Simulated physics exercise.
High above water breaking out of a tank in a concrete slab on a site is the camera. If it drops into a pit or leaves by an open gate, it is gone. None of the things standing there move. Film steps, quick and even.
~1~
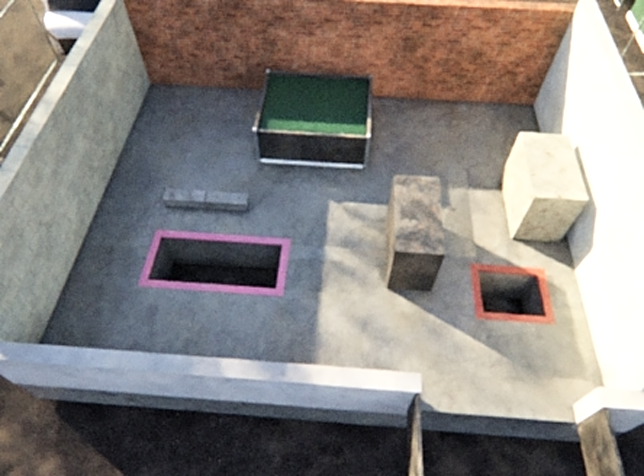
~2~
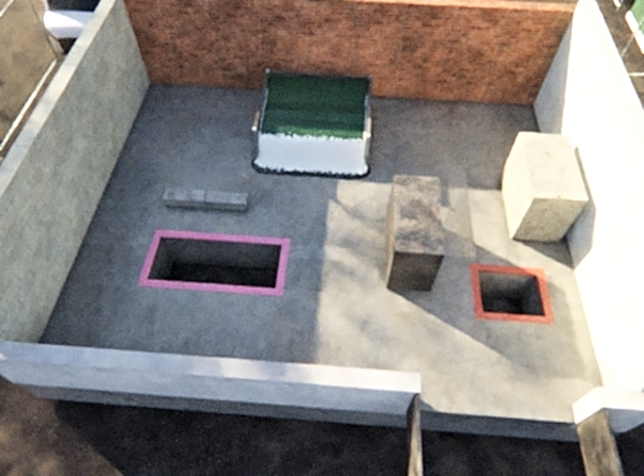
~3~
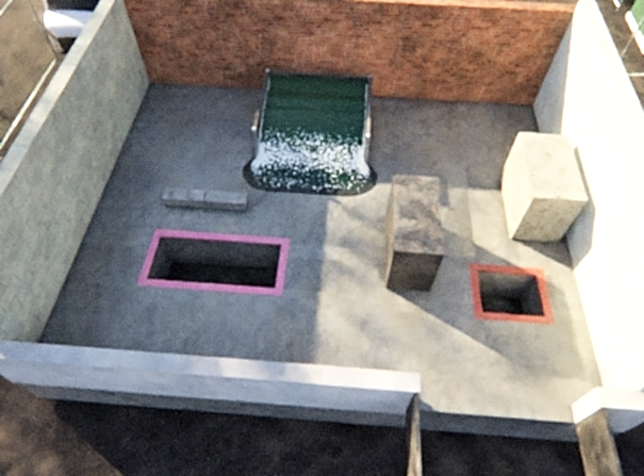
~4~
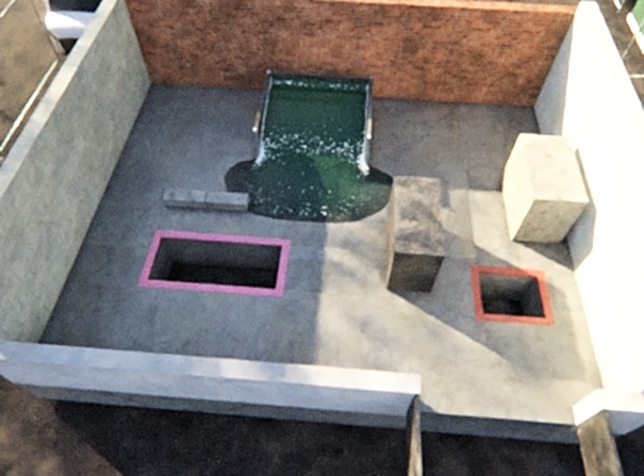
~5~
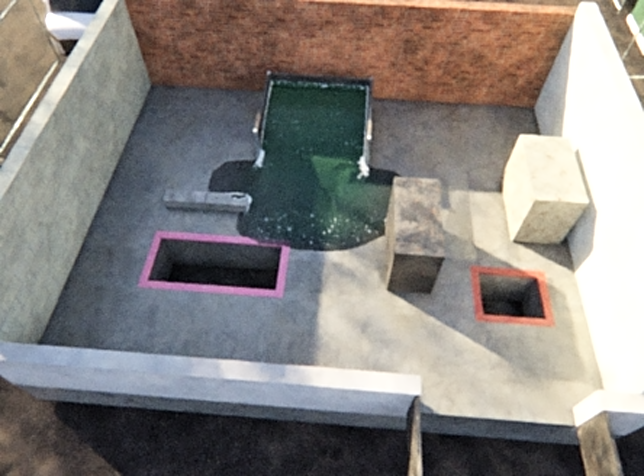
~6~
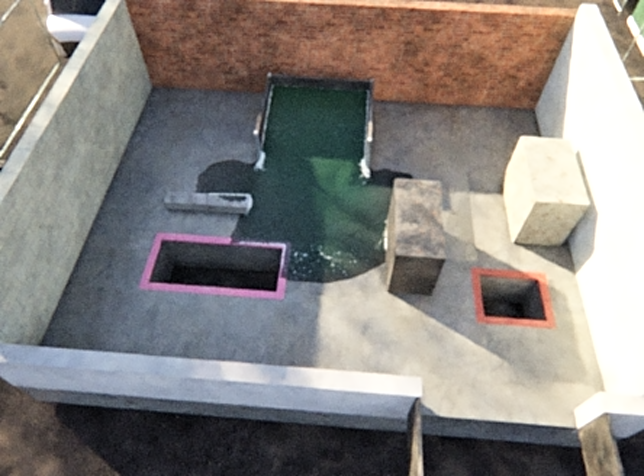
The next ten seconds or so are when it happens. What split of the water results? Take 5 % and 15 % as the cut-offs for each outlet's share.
In the end, the gate ends up with 5 to 15 %, the pink pit ends up with more than 15 %, the red pit ends up with 5 to 15 %.
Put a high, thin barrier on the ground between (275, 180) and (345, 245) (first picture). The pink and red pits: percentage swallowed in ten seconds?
Pink 15 %, red 10 %.
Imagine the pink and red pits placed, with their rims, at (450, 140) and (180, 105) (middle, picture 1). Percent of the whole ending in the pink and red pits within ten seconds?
Pink share 4%, red share 12%.
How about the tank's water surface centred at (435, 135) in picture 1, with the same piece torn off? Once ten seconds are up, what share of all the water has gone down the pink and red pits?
I'd say the pink pit takes 14 % while the red pit takes 35 %.
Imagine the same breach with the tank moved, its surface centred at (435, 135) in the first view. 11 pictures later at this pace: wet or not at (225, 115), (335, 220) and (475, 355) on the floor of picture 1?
Location one: Bone dry; location two: Soaked; location three: Soaked.
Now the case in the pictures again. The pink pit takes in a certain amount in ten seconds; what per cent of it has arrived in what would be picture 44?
Close to 85 percent.
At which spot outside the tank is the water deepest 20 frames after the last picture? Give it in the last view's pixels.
Roughly (335, 389).
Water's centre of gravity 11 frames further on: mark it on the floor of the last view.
I'd put my finger on (313, 218).
A moment on, water covers 25 % of the floor; the gate 0 %, the pink pit 8 %, the red pit 0 %.
Next, water covers 35 % of the floor; the gate 0 %, the pink pit 17 %, the red pit 0 %.
Then, water covers 55 % of the floor; the gate 2 %, the pink pit 25 %, the red pit 0 %.
Later, water covers 70 % of the floor; the gate 5 %, the pink pit 33 %, the red pit 3 %.
In the end, water covers 80 % of the floor; the gate 8 %, the pink pit 39 %, the red pit 7 %.
